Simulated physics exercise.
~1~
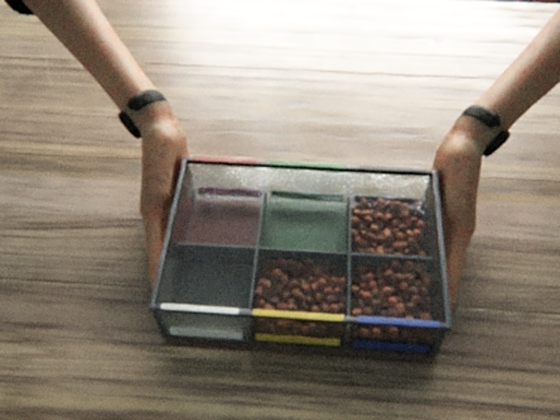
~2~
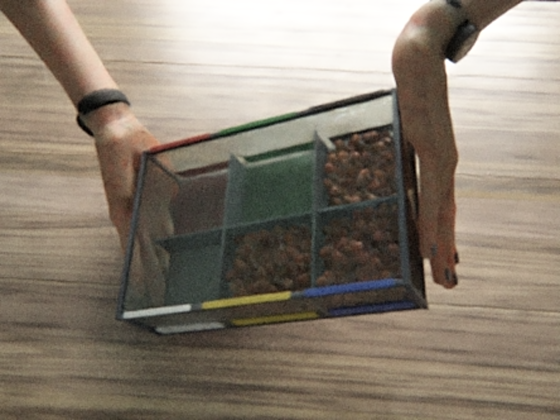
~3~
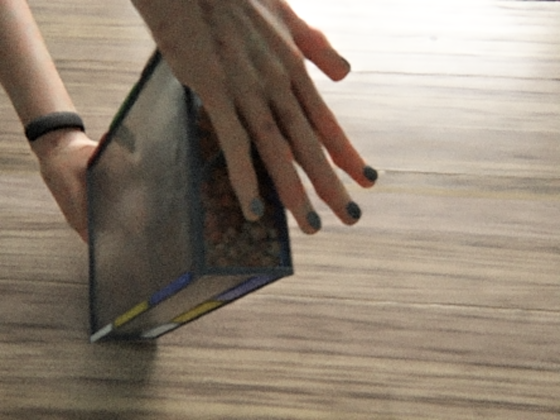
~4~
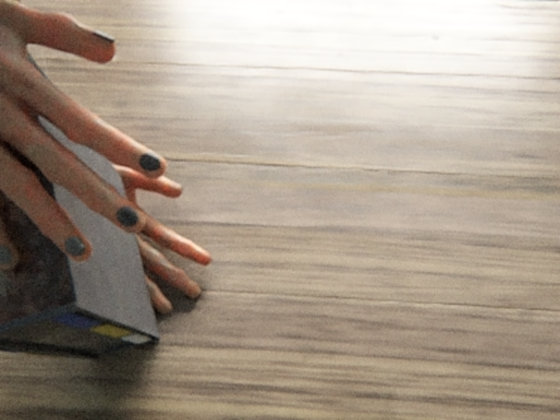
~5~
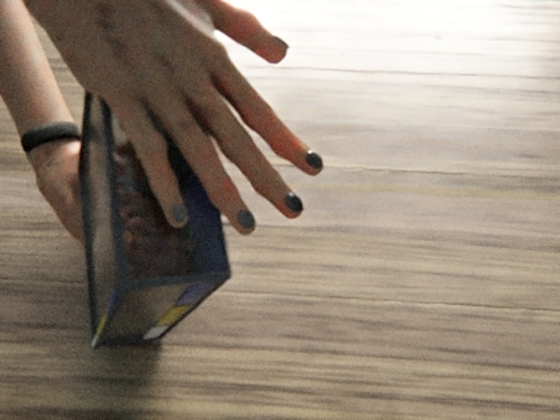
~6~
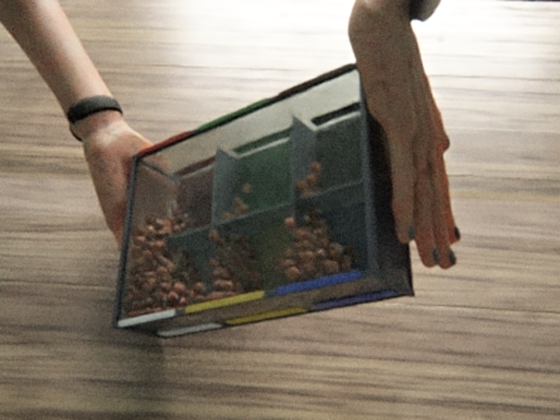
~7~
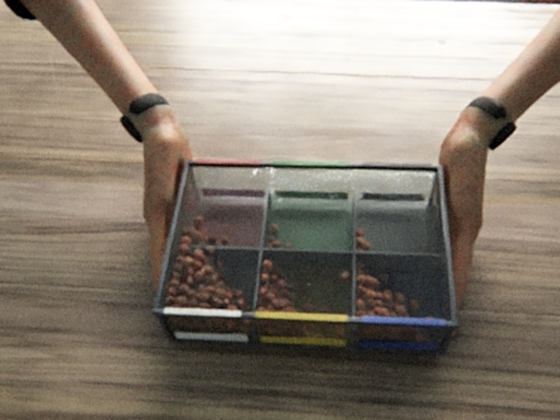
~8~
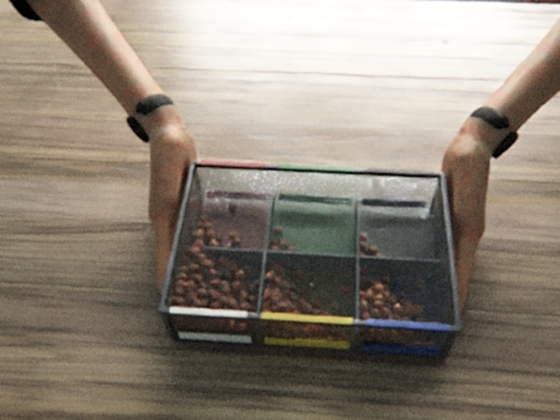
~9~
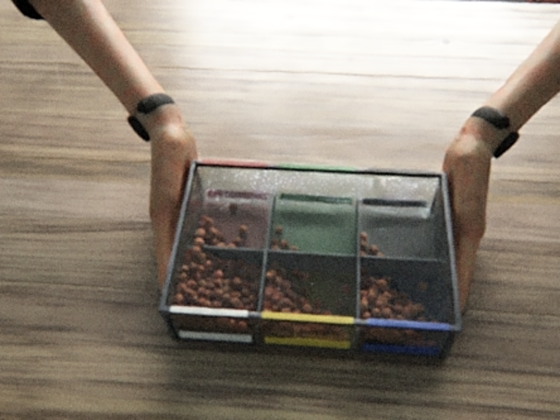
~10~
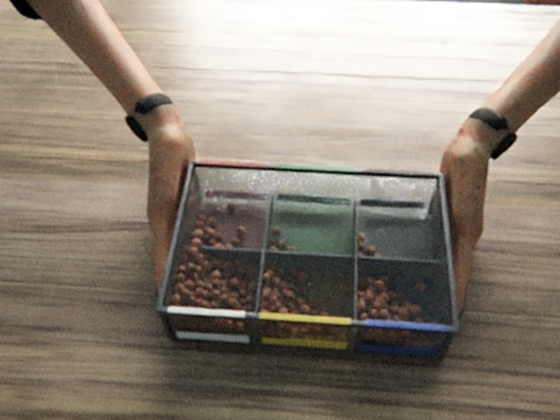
Two hands tipped a clear-lidded, divided box of small brown pellets steeply onto its side, then laid it flat again, leaving the pellets shifted mostly into the front compartments, with the biggest pile at the front left by the white strip.
